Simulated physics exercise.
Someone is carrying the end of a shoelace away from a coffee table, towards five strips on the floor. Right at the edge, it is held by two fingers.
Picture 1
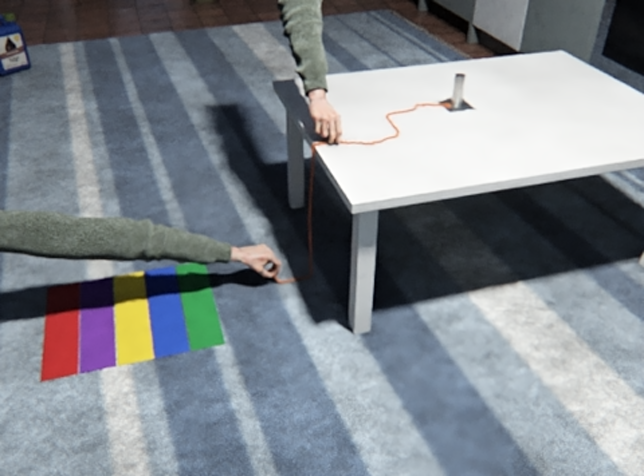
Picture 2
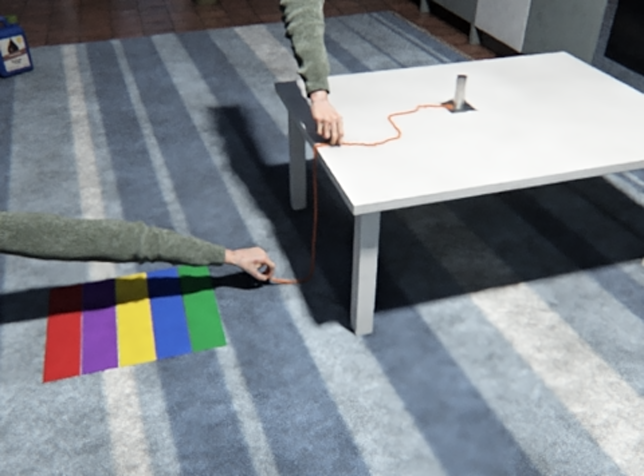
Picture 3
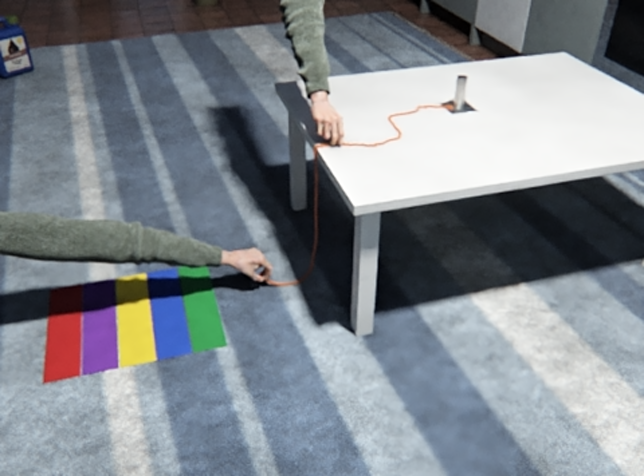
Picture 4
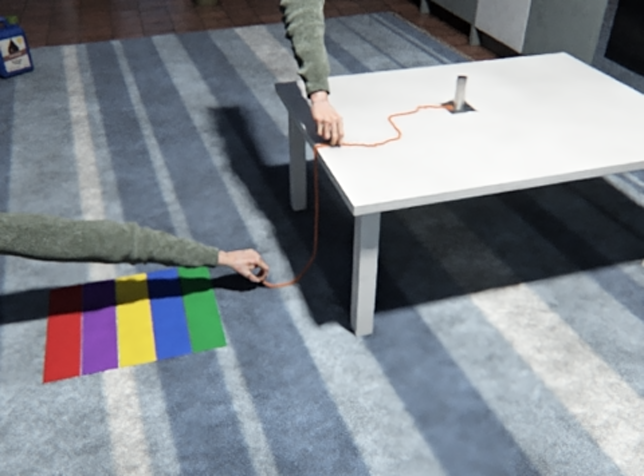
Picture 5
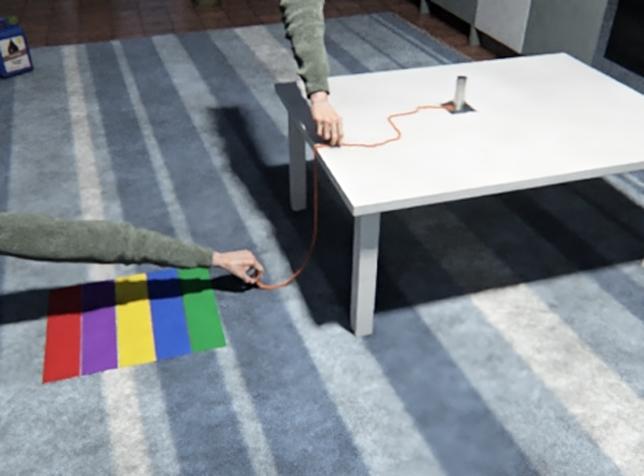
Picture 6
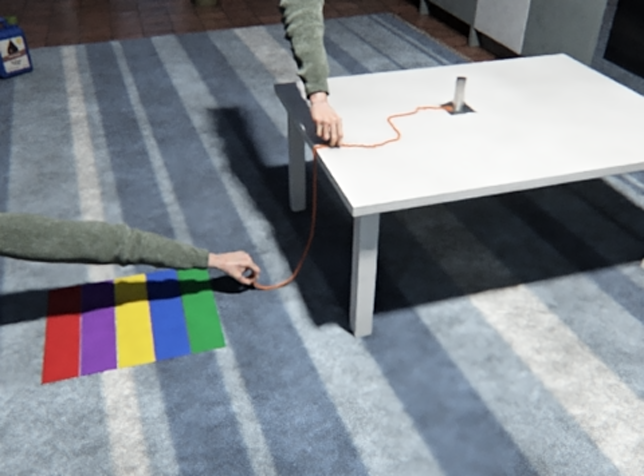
Beside a white coffee table, a hand slowly drawing an orange cord slightly left near coloured floor strips, another pressing the tabletop edge.
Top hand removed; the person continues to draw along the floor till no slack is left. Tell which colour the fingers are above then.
They are above purple.
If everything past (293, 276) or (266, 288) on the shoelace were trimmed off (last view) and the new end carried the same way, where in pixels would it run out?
Around (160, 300) for the first cut and around (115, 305) for the second.
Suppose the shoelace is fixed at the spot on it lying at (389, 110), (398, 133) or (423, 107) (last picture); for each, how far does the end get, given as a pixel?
Near (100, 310), then (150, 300), then (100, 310).
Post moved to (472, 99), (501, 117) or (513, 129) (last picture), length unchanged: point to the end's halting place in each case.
Try by try: (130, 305), (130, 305) and (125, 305).
Soon after, end near (144, 301); over yellow.
After that, end near (112, 306); over purple.
At the stop, end near (92, 310); over purple. Over purple.
